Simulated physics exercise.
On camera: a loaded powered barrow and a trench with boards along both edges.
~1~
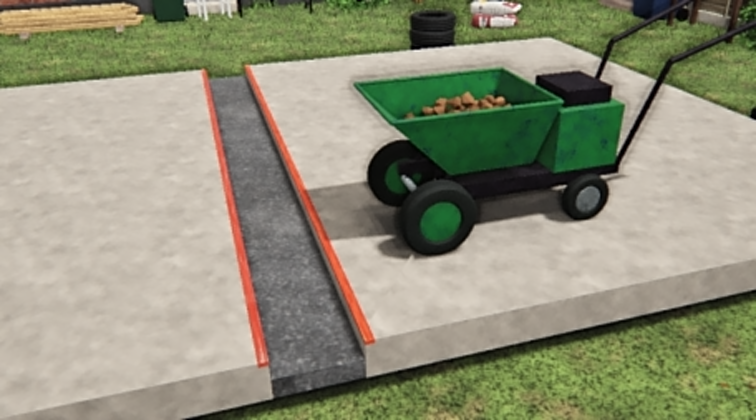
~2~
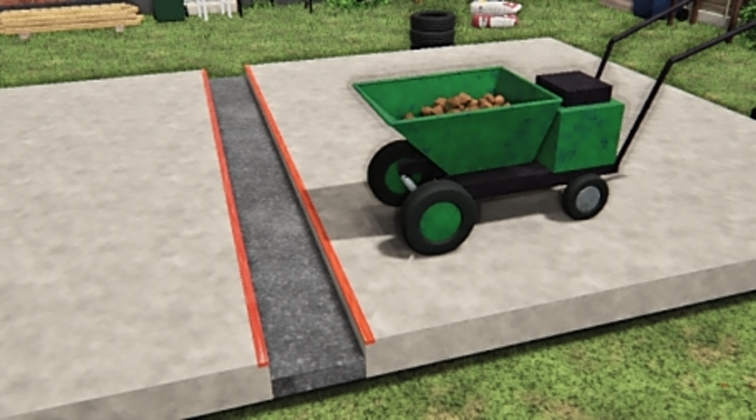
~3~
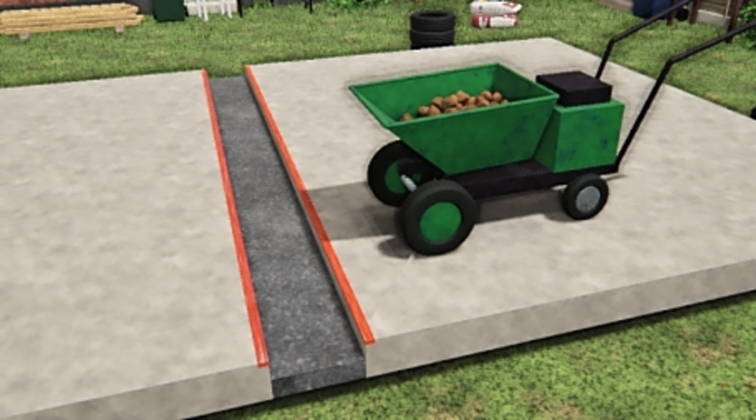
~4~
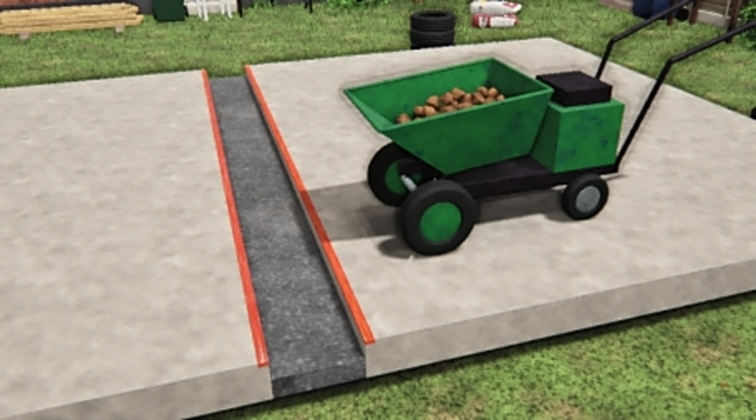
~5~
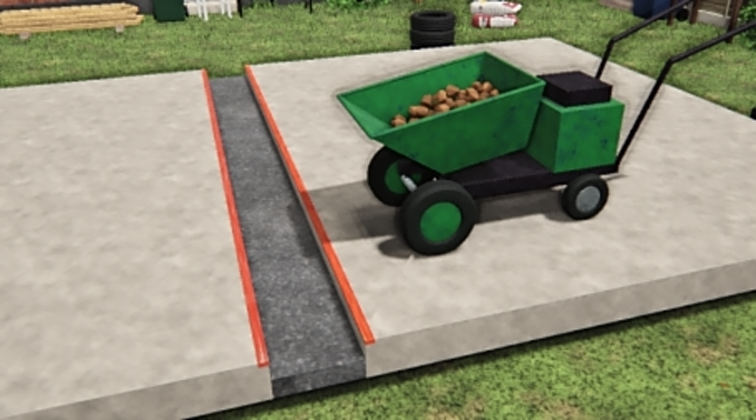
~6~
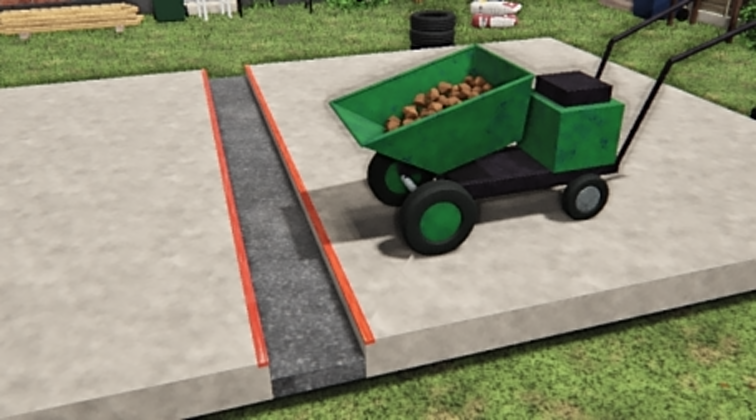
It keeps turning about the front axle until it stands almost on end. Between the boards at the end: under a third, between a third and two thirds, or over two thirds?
The trench takes over two thirds.
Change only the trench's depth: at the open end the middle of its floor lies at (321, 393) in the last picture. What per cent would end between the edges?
About 100 per cent.
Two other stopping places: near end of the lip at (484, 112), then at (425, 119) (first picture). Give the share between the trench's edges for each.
The first gives 20 %, the second 80 %.
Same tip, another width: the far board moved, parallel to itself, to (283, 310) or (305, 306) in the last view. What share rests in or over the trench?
About 70 and 40 per cent.
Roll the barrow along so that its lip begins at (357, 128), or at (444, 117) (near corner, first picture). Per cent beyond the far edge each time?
In turn 30 and 0 in a hundred.
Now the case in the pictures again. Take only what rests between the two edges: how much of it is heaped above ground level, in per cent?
About 25 per cent.
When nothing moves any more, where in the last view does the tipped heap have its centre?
Around (279, 254).
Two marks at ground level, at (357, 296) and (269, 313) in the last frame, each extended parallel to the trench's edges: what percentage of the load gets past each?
The first gives 100 %, the second 20 %.
Just after the last frame, skip tipped steeply; every one in the skip.
A moment on, skip tipped right over; almost all in the skip; about a tenth in or heaped over the trench; just a few falling.
Further on, skip tipped right over; about a tenth in the skip; the larger part in or heaped over the trench; just a few beyond it.
When it is over, skip tipped right over; about a tenth in the skip; almost all in or heaped over the trench; just a few beyond it.
